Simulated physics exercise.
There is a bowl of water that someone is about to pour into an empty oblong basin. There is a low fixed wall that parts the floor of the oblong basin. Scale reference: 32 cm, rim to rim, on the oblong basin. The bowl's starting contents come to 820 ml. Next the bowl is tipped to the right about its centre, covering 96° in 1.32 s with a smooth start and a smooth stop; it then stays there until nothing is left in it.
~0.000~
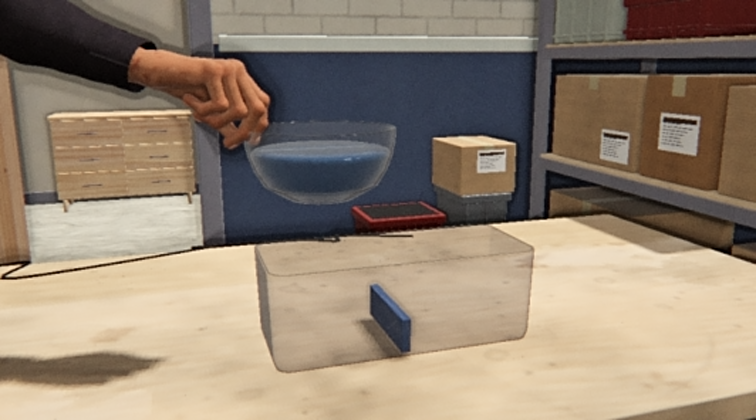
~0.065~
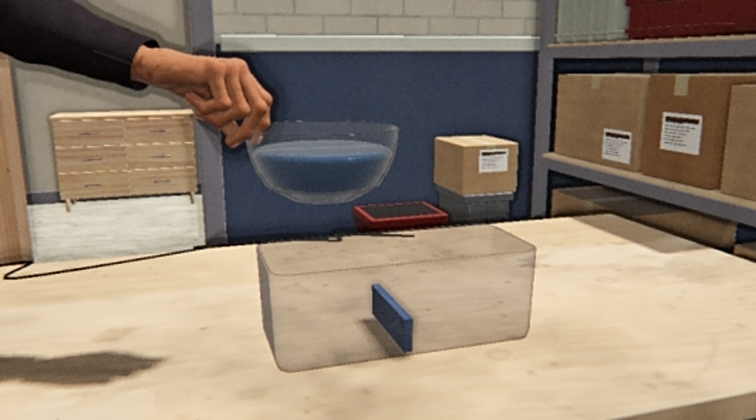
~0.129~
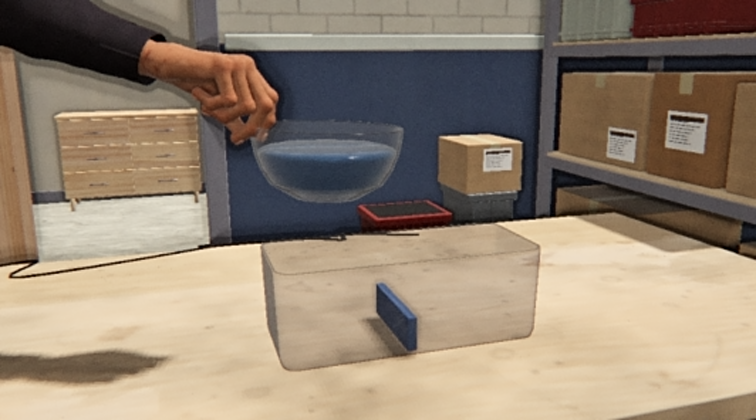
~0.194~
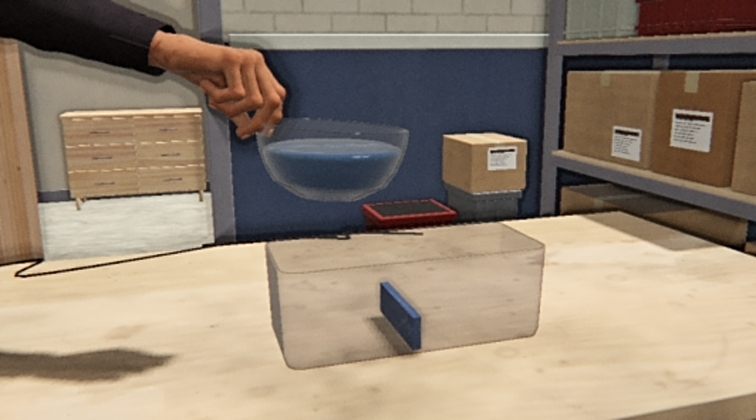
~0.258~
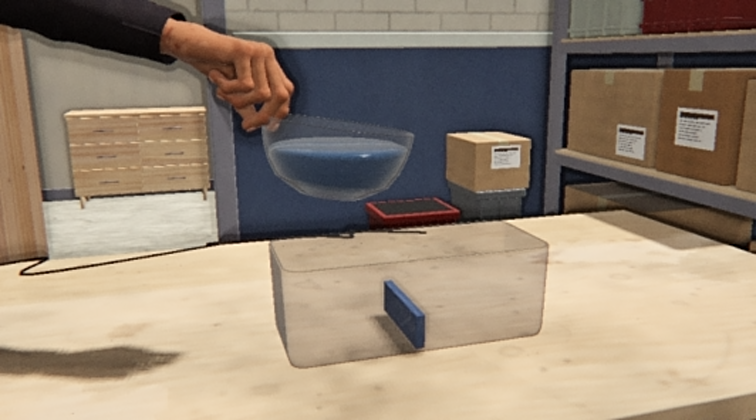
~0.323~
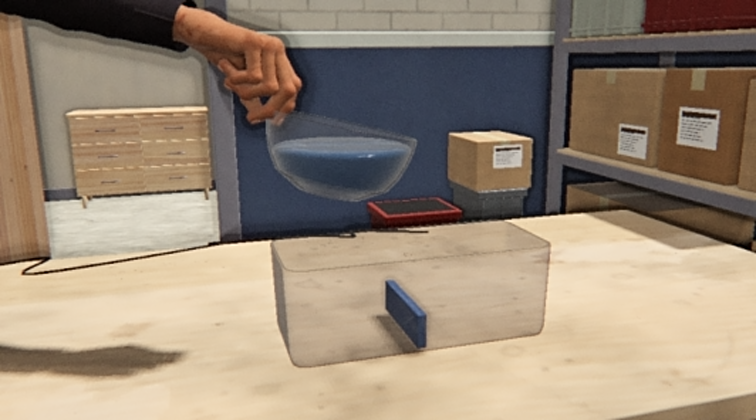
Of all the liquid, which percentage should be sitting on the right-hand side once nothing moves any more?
Around 89 per cent should be sitting there.
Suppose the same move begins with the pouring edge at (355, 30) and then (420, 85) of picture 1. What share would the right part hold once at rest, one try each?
Try 1: 75 %; try 2: 95 %.
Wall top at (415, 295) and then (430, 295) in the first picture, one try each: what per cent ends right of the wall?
75 per cent first, 55 per cent second.
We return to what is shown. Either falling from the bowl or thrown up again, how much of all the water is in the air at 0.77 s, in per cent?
Near 26 in a hundred.
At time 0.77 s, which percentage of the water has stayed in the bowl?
Fraction remaining: Approx. 56 per cent.
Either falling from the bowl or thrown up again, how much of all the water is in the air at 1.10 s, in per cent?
Near 5 per cent, I'd say.
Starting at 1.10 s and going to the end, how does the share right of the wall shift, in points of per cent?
Its share increases, some 7 in a hundred.
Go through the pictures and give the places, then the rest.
In the first picture, it leans 0°; its right rim is at (391, 127); the water meets the walls at (250, 153) and (385, 146); the oblong basin's rim runs from (261, 261) to (511, 237); the wall's top is at (389, 302).
In the second picture, it leans 1°; its right rim is at (393, 128); the water meets the walls at (252, 152) and (386, 146).
In the third picture, it leans 2°; its right rim is at (398, 129); the water meets the walls at (257, 151) and (391, 146).
In the fourth picture, it leans 5°; its right rim is at (403, 131); the water meets the walls at (262, 150) and (397, 146).
In the fifth picture, it leans 9°; its right rim is at (408, 135); the water meets the walls at (268, 149) and (401, 145).
In the sixth picture, it leans 14°; its right rim is at (411, 140); the water meets the walls at (271, 148) and (406, 144).
Then, 0.77 s in, the tilt is 61° and 56 per cent is still to pour, 0 is left of the wall and 19 right of it.
Then, 1.10 s in, the tilt is 90° and 7 per cent is still to pour, 5 is left of the wall and 82 right of it.
Then, 1.45 s in, the tilt is 96° and 0 per cent is still to pour, 10 is left of the wall and 90 right of it.
Then, 1.82 s in, the tilt is 96° and 0 per cent is still to pour, 11 is left of the wall and 89 right of it.
Finally, 11 per cent lies left of the wall, 89 right of it and 0 outside.
